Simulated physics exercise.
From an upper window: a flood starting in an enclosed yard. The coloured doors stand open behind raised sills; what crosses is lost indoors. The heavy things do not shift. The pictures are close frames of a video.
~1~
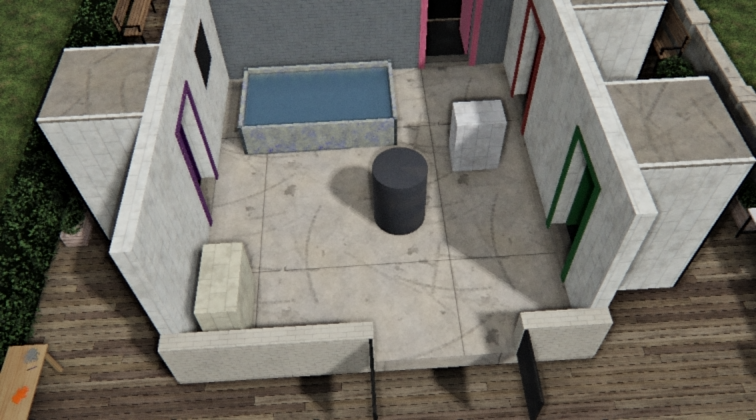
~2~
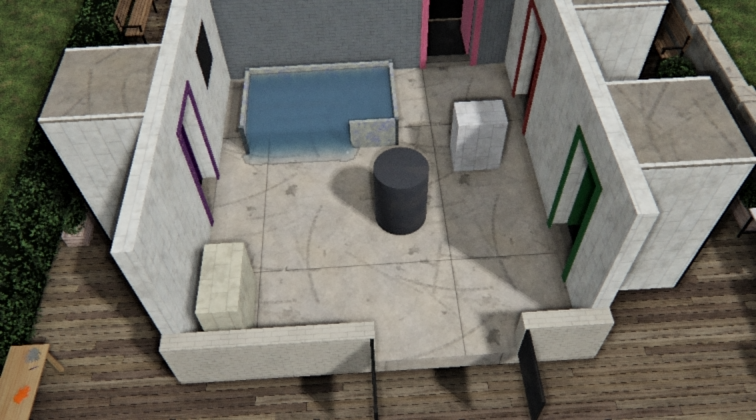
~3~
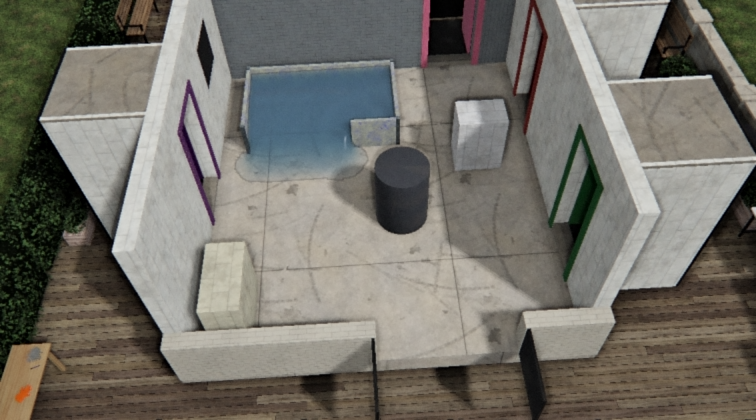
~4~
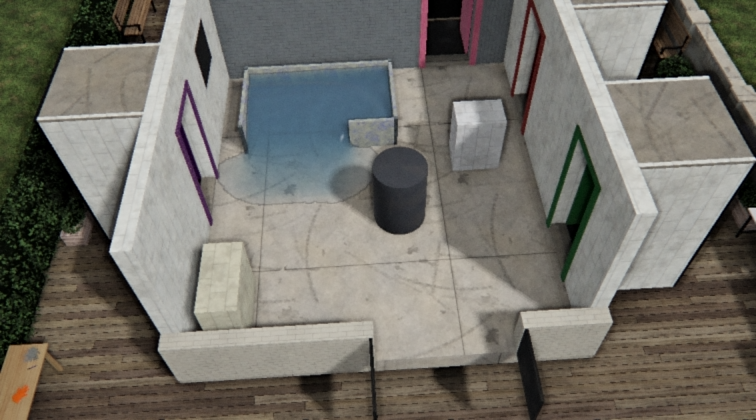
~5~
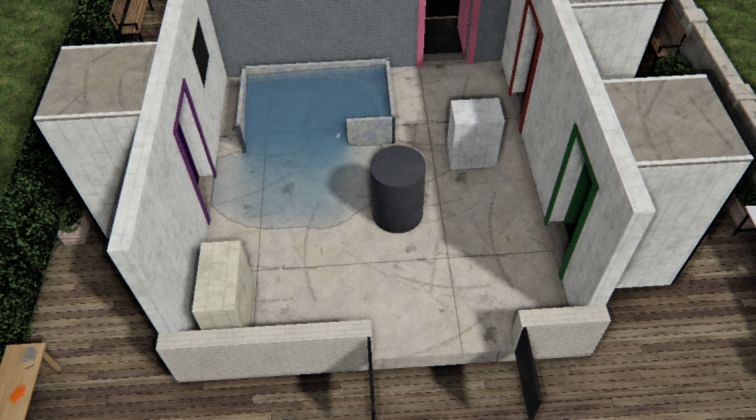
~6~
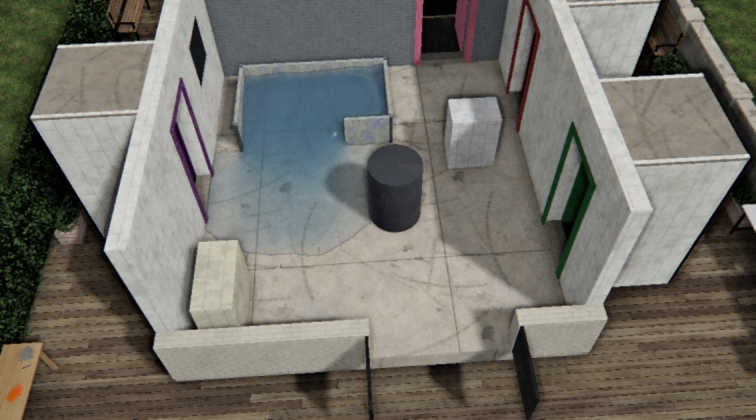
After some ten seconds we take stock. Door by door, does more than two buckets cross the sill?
The pink door holds within the limit; the green door holds within the limit; the red door holds within the limit; the purple door floods.
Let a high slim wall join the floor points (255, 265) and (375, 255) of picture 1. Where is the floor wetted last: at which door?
Last comes the pink-painted one.
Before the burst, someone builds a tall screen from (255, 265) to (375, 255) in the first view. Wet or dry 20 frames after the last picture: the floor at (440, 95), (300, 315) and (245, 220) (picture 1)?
One after the other: No water, awash, flooded.
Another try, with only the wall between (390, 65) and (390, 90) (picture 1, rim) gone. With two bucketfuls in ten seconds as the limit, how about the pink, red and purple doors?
My reading: Pink door takes more, red door passes that mark, purple door stays under.
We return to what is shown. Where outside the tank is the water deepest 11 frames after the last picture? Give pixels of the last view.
At about (190, 355).
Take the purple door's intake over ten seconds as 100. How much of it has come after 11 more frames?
About 30 per cent.
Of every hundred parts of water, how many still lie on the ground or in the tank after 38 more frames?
I make it 84 per cent.
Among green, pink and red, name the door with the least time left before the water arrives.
The one in green.
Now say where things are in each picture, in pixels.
The first picture shows still water in the water tank at (318, 97).
In the second picture, the front is at (354, 151), out from the gap at (299, 142).
In the third picture, water pours out at (301, 142) and has run to (362, 160).
In the fourth picture, water pours out at (299, 143) and has run to (368, 178).
In the fifth picture, the front is at (339, 219), out from the gap at (296, 142).
In the sixth picture, the front is at (323, 249), out from the gap at (294, 141).
A moment on, water covers 35 % of the floor; the pink door not reached, the green door not reached, the red door not reached, the purple door wet at the sill, nothing in.
Next, water covers 40 % of the floor; the pink door not reached, the green door not reached, the red door not reached, the purple door over two buckets in.
Then, water covers 45 % of the floor; the pink door not reached, the green door not reached, the red door not reached, the purple door over two buckets in.
Later, water covers 70 % of the floor; the pink door not reached, the green door wet at the sill, nothing in, the red door not reached, the purple door far over two buckets in.
In the end, water covers 95 % of the floor; the pink door wet at the sill, nothing in, the green door wet at the sill, nothing in, the red door wet at the sill, nothing in, the purple door far over two buckets in.
